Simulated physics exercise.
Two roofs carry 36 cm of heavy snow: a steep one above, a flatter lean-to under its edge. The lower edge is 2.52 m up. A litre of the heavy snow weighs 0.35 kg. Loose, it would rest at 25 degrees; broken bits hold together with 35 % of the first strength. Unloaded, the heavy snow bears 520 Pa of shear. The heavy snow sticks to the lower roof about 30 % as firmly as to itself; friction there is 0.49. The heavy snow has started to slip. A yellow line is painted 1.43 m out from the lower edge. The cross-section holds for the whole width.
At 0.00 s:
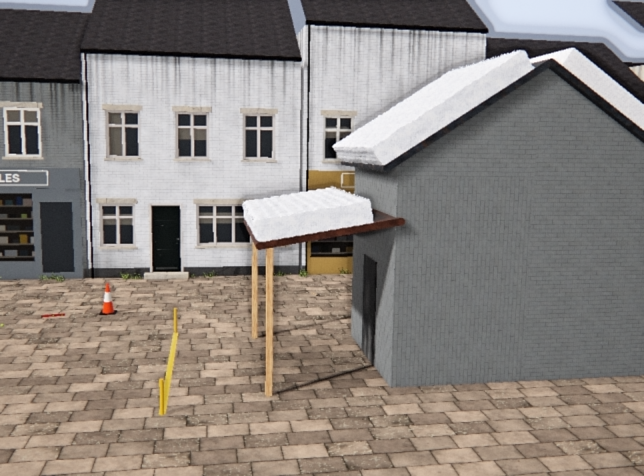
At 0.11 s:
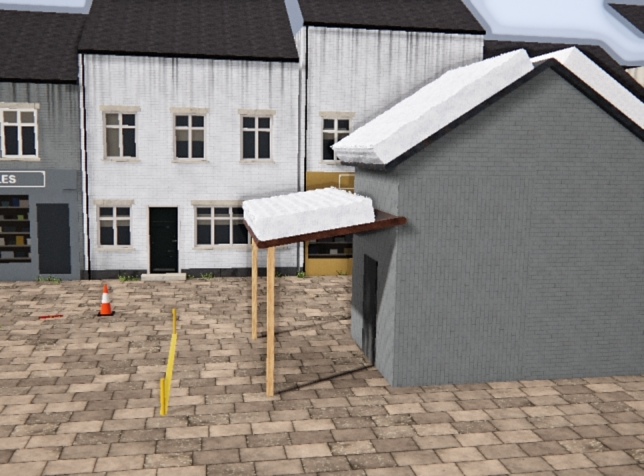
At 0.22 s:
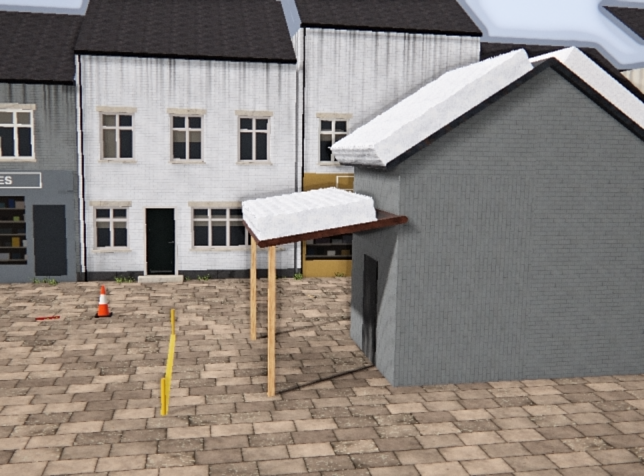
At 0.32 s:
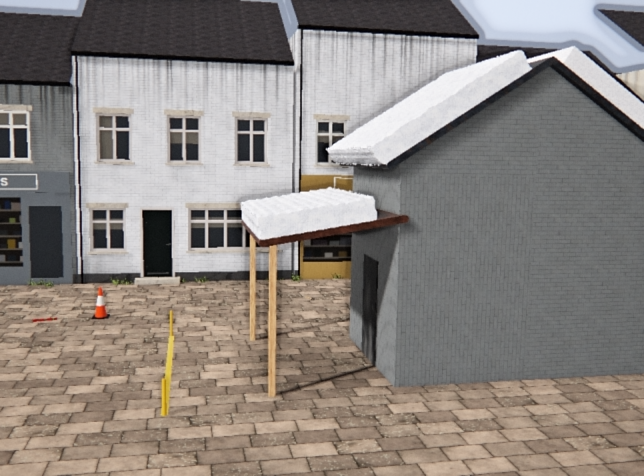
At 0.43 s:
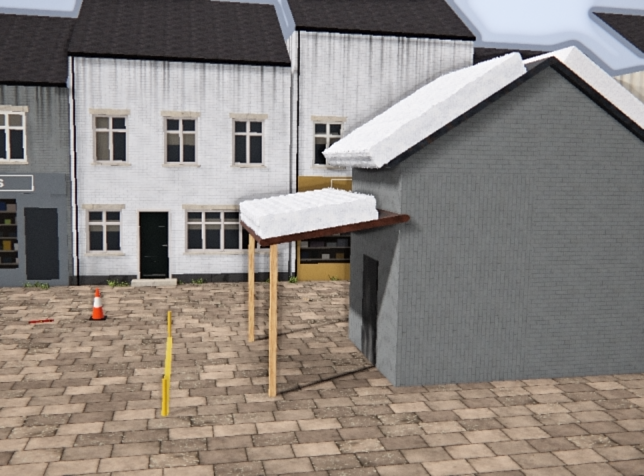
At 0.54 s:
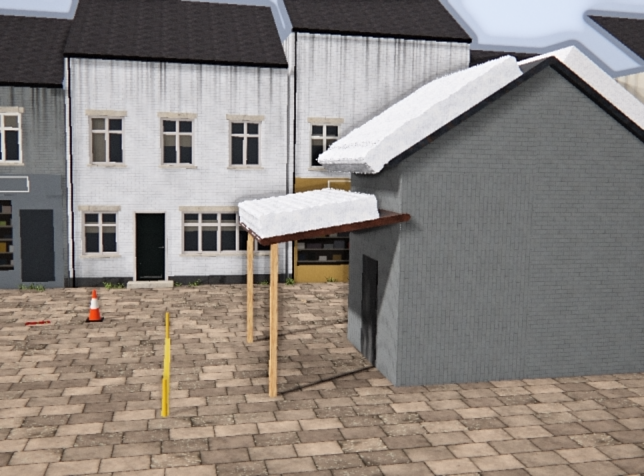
A thick white layer of snow lies on the steep roof of a grey brick building at right, seen from slightly above across a paved square. Below its edge, wooden posts hold a flatter snow-covered lean-to, with a yellow line, an orange-and-white cone and white and grey houses beyond. The upper snow creeps slightly down to the left, while the view shifts gently sideways, the houses sliding left.
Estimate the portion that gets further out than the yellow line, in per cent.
Expect roughly 5 %.
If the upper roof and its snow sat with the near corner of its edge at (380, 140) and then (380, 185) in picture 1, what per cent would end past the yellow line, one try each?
In that order: 25 %, 0 %.
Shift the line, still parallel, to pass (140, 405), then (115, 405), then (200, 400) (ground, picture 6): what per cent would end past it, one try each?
In turn about 2 %, 1 %, 12 %.
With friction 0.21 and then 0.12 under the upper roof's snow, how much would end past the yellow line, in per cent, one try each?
In turn about 20 %, 25 %.
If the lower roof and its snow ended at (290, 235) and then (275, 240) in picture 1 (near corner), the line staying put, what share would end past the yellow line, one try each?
In turn about 18 %, 10 %.
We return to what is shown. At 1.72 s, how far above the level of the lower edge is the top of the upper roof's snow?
Some 1.7 m.
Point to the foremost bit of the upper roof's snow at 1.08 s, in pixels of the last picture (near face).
Around (330, 193).
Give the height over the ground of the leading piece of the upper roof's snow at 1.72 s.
Roughly 3.0 m.
By 1.08 s, none is below the lower edge and 0 % is past the line.
By 1.72 s, none is below the lower edge and 0 % is past the line.
By 2.36 s, 7 % is below the lower edge and 0 % is past the line.
By 3.00 s, 24 % is below the lower edge and 3 % is past the line.
By 5.70 s, at the end, 32 % is below the lower edge and 5 % is past the line.
